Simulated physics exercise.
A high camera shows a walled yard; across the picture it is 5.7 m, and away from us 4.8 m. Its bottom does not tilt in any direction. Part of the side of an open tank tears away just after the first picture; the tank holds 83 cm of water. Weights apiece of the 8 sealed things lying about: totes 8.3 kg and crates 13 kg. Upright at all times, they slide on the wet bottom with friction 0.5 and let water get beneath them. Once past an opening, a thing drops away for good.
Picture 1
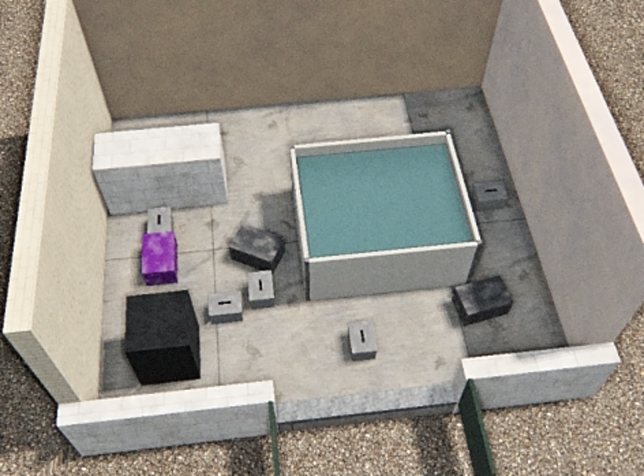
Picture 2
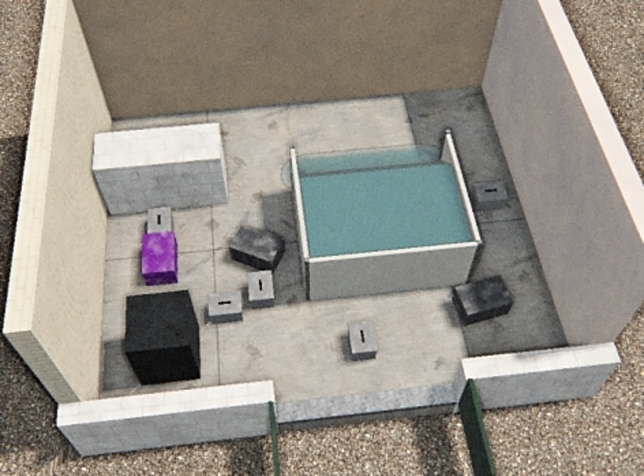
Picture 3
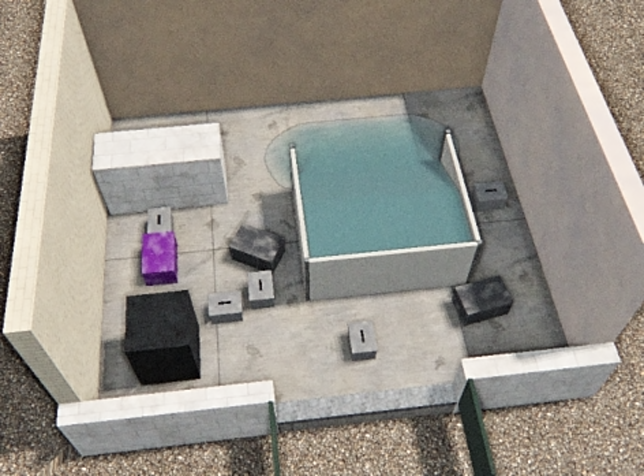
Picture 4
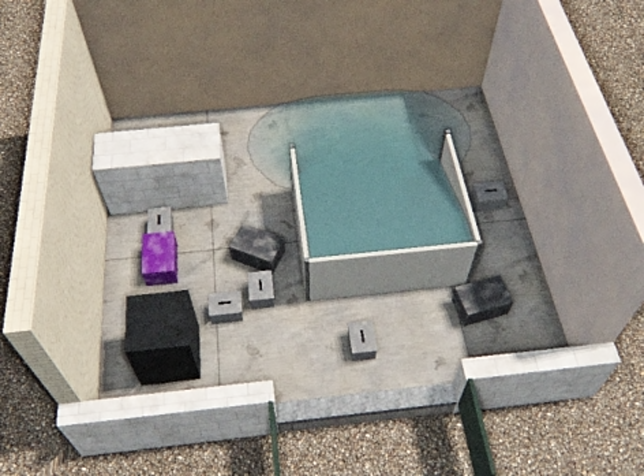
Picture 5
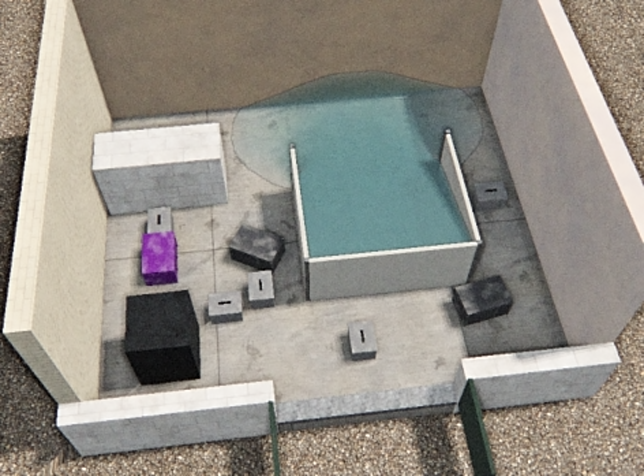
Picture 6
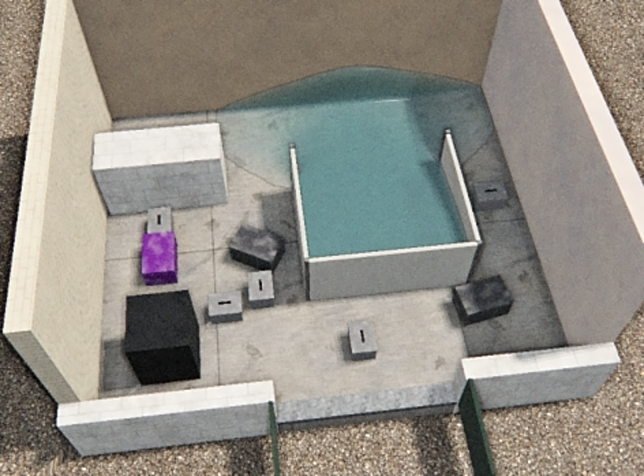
Water pouring out the open far side of a tank and spreading to the back wall, while crates and totes sit still.
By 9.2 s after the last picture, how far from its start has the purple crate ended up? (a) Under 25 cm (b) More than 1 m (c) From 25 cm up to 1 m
Answer: C.
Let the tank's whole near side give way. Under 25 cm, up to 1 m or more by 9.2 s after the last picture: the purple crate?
The answer: The purple crate stays more or less still.
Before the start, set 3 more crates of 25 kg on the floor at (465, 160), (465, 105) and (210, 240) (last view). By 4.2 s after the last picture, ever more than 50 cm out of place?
Answers, first to last: Exceeding, exceeding, not exceeding.
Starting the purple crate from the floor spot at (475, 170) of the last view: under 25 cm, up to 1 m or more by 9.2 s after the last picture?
Well, it is shoved a long way.
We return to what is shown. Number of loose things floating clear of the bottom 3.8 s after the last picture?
At that moment 1.
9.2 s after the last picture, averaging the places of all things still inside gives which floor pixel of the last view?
Near (231, 298).
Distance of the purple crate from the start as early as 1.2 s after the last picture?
It has shifted about 0 cm.
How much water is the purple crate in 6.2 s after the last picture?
Roughly 7 cm at that moment.
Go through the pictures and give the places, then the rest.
The purple crate at (158, 252) rests on the ground; water covers 3.4 m2; 0 of 8 have shifted, in the first frame.
The purple crate at (158, 252), on the bottom; 4.7 m2 under water; 0 of 8 have shifted, in the second frame.
The purple crate at (158, 252), on the bottom; water covers 6.3 m2; 0 of 8 have shifted, in the third frame.
The purple crate at (158, 252), on the bottom; water covers 8.2 m2; 0 of 8 have shifted, in the fourth frame.
The purple crate at (158, 252), on the bottom; 9.0 m2 under water; 0 of 8 have shifted, in the fifth frame.
The purple crate at (158, 252), on the bottom; 9.5 m2 under water; 0 of 8 have shifted, in the sixth frame.
Then, 1.2 s after the last picture the purple crate is near (158, 252), 0.0 m from its start, aground; 0 of 8 are out; 0 afloat.
Then, 3.8 s after the last picture the purple crate is near (158, 252), 0.0 m from its start, aground; 0 of 8 are out; 1 afloat.
Then, 6.2 s after the last picture the purple crate is near (147, 250), 0.1 m from its start, afloat; 1 of 8 are out; 6 afloat.
Then, 9.2 s after the last picture the purple crate is near (180, 214), 0.6 m from its start, afloat; 2 of 8 are out; 5 afloat.
